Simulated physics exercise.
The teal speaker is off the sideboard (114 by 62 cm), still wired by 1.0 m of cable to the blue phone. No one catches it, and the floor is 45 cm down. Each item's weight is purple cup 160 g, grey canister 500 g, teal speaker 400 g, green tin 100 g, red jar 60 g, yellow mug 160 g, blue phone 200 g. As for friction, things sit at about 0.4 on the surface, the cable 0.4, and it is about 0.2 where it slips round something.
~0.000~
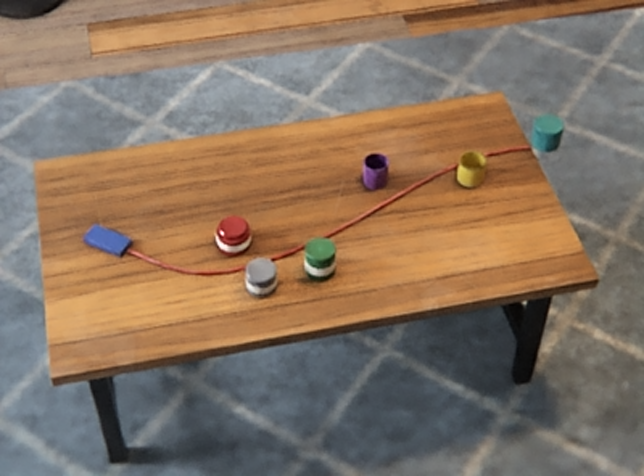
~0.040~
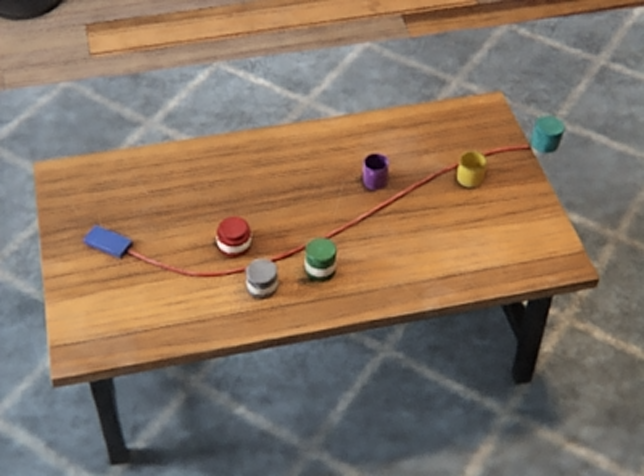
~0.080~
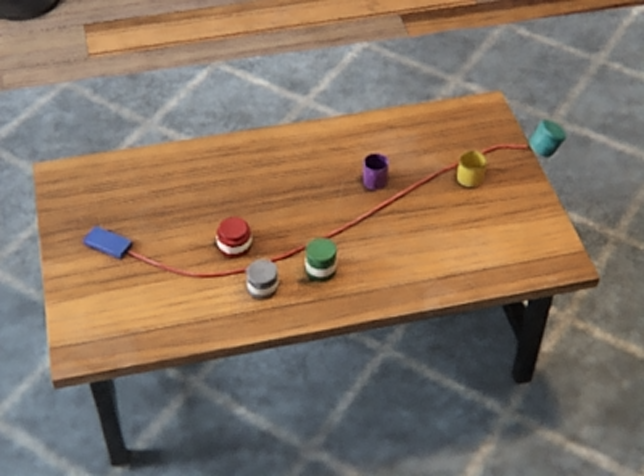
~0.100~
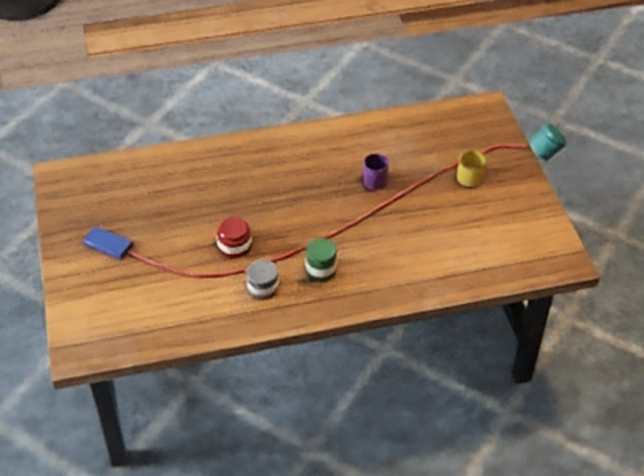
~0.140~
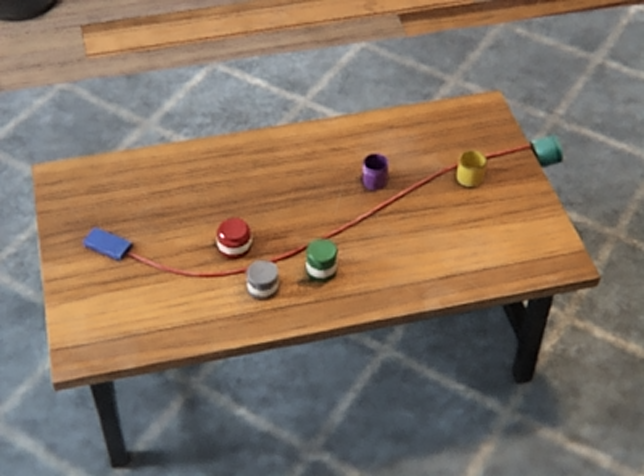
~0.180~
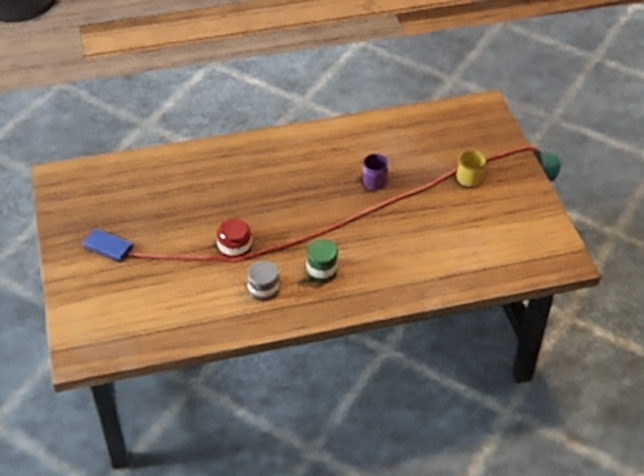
The teal speaker tilted and sank past the table's right edge, and then the red cable, running past jars, a tin and mugs to a blue phone, pulled straighter across the wooden top.
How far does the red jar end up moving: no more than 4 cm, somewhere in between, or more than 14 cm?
Looks like it will change place a great deal.
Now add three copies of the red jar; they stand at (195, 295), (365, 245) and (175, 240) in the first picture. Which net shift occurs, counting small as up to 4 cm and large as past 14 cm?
The first would move just a bit, the second just a bit, the third a fair bit.
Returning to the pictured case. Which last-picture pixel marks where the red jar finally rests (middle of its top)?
Rest point, last frame: Approx. (224, 126).
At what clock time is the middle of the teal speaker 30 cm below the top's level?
It happens at 0.50 seconds on the clock.
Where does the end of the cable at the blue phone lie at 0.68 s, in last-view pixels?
Close to (290, 216) in the last picture.
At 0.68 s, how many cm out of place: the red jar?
Shift of the red jar - 30 cm.
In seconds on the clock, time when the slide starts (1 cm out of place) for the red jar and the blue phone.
On the clock, red jar 0.22 s and blue phone 0.22 s.
After 0.4 s, the cable's tail end at (212, 233); red jar 26 cm off its start, blue phone 17 cm off its start, teal speaker over the edge.
After 0.7 s, the cable's tail end at (290, 216); red jar 32 cm off its start, blue phone 35 cm off its start, teal speaker over the edge.
After 0.9 s, the cable's tail end at (306, 212); red jar 32 cm off its start at (224, 126), blue phone 38 cm off its start at (284, 215), teal speaker over the edge.
After 1.2 s, the cable's tail end at (306, 212); red jar 32 cm off its start, blue phone 38 cm off its start, teal speaker over the edge.
After 2.4 s, the cable's tail end at (306, 212); red jar 32 cm off its start at (224, 126), blue phone 38 cm off its start at (284, 215), teal speaker over the edge.
